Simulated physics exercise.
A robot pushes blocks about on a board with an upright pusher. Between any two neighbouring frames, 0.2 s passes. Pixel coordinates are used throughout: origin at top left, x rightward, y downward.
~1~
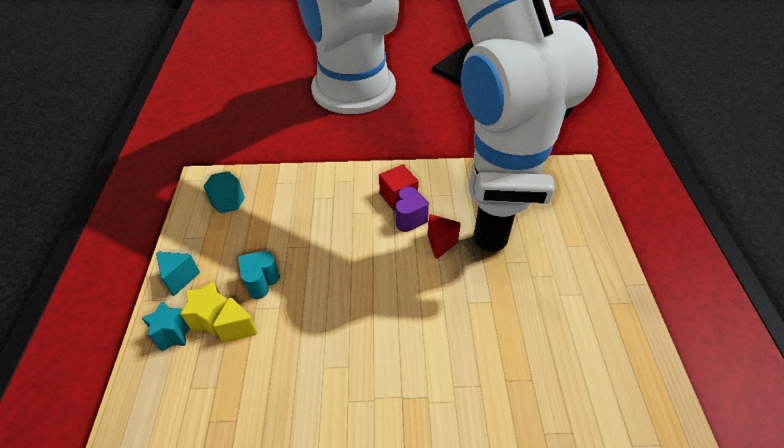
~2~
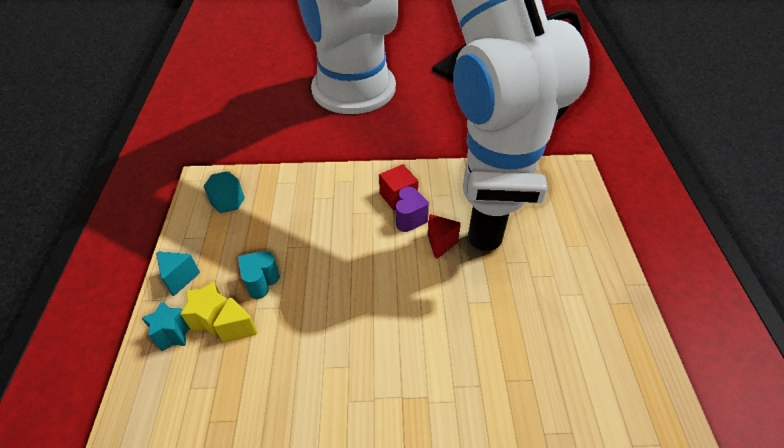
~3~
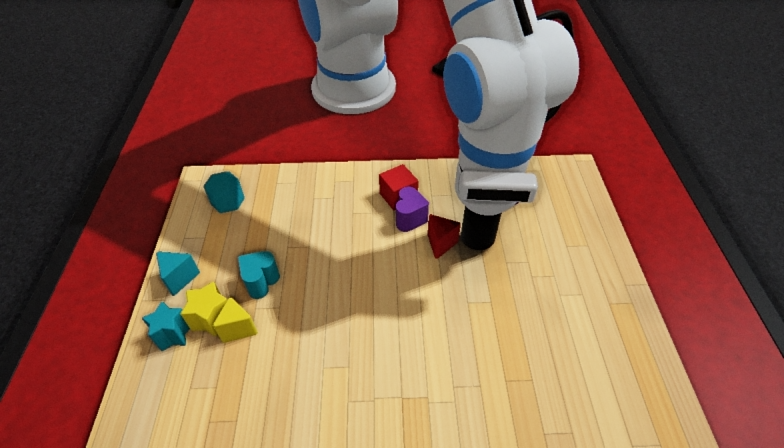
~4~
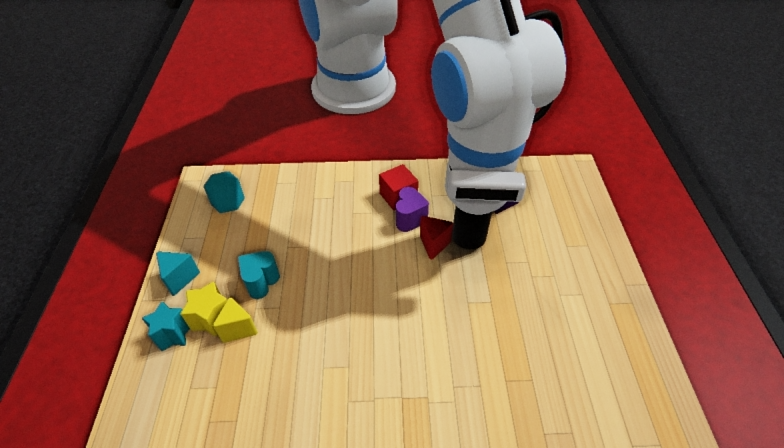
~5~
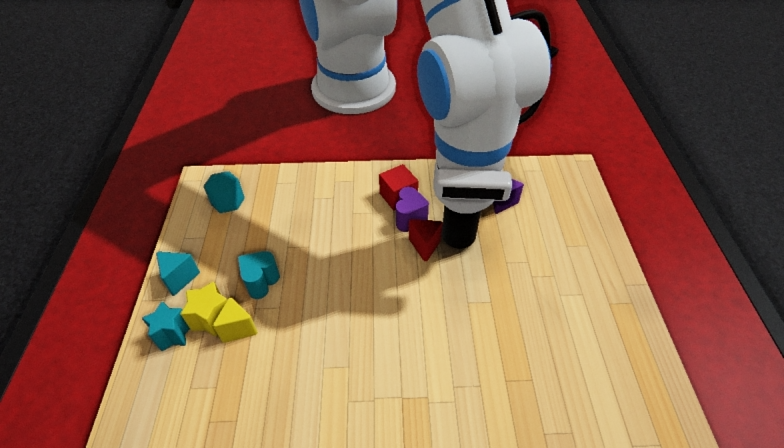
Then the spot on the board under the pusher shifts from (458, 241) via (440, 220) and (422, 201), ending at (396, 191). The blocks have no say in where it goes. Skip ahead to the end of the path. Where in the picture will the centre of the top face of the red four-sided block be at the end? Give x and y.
Most likely (362, 163).
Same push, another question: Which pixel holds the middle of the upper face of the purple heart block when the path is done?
Around (388, 193).
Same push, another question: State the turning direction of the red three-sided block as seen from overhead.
From overhead, the rotation is counterclockwise.
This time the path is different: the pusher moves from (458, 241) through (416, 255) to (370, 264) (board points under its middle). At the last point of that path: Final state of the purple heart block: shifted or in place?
It is untouched.
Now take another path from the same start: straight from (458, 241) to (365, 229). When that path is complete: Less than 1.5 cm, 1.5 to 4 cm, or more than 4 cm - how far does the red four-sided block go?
Result: 1.5-4 cm.
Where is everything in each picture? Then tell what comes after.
Pusher's lower end (491, 238); red four-sided block (398, 177); purple heart block (411, 200); red three-sided block (443, 225); purple three-sided block hidden, in the first picture.
Pusher (485, 238); blocks still, in the second picture.
Pusher (478, 237); blocks still, in the third picture.
Pusher (469, 236); red three-sided block (436, 226), in the fourth picture.
Pusher (459, 235); red four-sided block (398, 177); purple heart block (411, 200); red three-sided block (426, 227); purple three-sided block partly hidden, in the fifth picture.
On the path given first. One third of the way, pusher (440, 214); red four-sided block (396, 175); purple heart block (406, 198), turned 15° anticlockwise; red three-sided block (423, 225), turned 25° anticlockwise.
Two thirds of the way, pusher (422, 195); red four-sided block (388, 172), turned 15° clockwise; purple heart block (398, 194), turned 80° anticlockwise; red three-sided block (423, 225), turned 25° anticlockwise.
At the end, pusher (396, 186); red four-sided block (362, 163), turned 15° clockwise; purple heart block (388, 193), turned 125° anticlockwise; red three-sided block (423, 225), turned 25° anticlockwise; purple three-sided block still.
